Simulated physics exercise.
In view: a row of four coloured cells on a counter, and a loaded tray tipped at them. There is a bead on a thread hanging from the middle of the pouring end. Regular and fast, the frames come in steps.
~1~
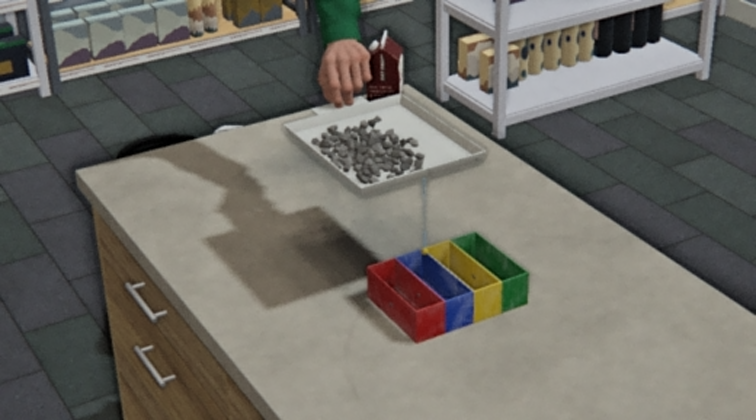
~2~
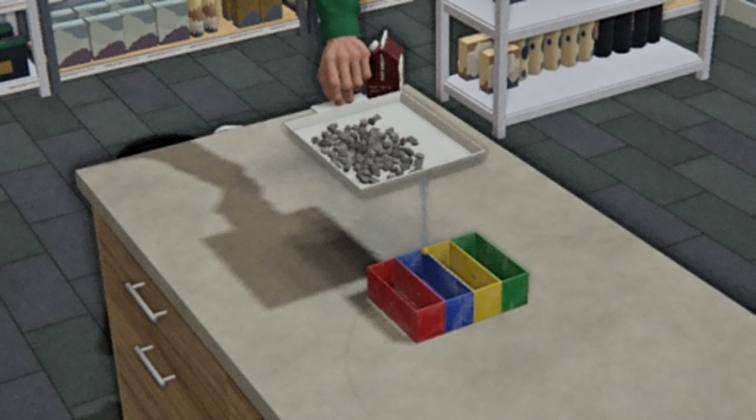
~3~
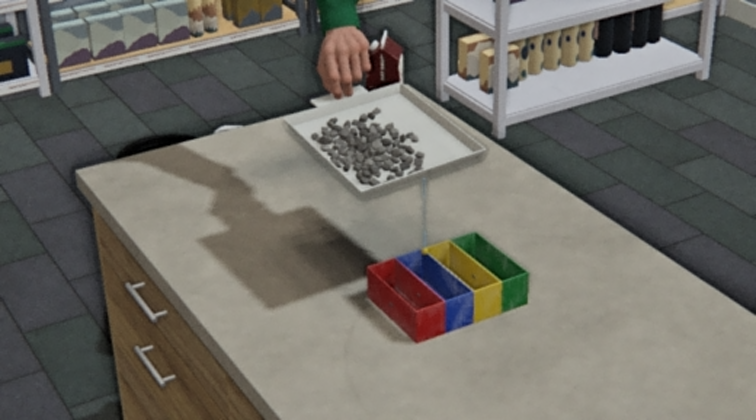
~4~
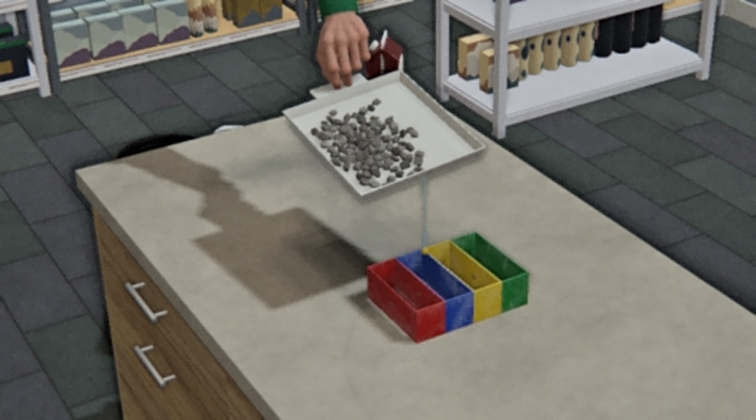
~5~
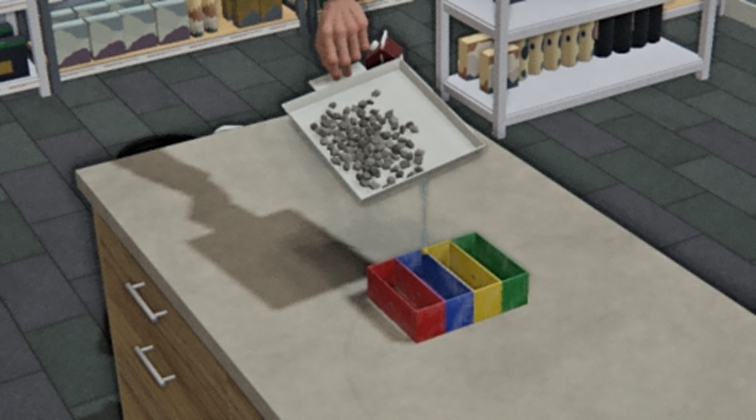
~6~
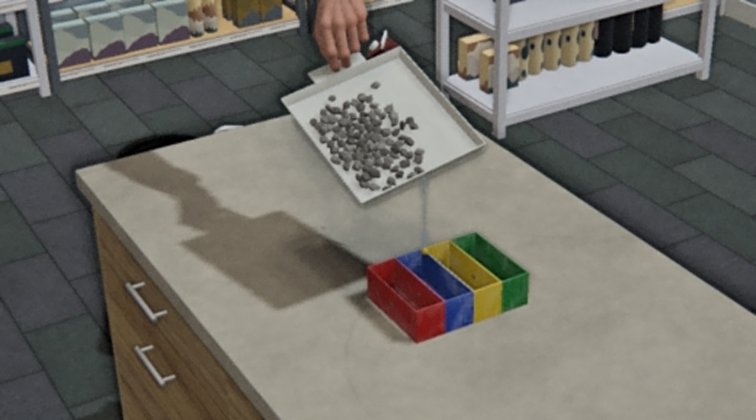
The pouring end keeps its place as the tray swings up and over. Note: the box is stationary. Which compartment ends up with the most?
The red one.
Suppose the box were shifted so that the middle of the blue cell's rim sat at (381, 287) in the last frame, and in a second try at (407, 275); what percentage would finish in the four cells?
In turn about 100 and about 70 percent.
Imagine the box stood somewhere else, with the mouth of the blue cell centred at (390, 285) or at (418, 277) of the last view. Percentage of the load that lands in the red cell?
Respectively 40 % and 60 %.
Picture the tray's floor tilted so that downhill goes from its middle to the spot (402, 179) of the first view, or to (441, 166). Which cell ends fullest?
First: The red cell. Second: The cell in green.
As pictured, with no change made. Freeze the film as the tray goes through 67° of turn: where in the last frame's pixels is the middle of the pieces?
(369, 177).
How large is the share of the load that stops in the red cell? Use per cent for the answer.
Roughly 30 in a hundred.
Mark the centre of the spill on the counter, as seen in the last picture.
Around (352, 325).
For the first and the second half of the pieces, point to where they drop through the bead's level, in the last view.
I'd put it at roughly (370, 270), and after that at roughly (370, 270).
Just after the last frame, tray tipped steeply; almost all on the tray; about a tenth falling or outside the box.
A moment on, tray tipped past a quarter turn; just a few on the tray; roughly a quarter in the red cell; just a few in the blue cell; just a few in the yellow cell; roughly two thirds falling or outside the box.
Further on, tray tipped past a quarter turn; roughly a quarter in the red cell; just a few in the blue cell; just a few in the yellow cell; roughly two thirds falling or outside the box.
When it is over, tray tipped past a quarter turn; roughly a quarter in the red cell; just a few in the blue cell; just a few in the yellow cell; not one in the green cell; roughly two thirds outside the box.
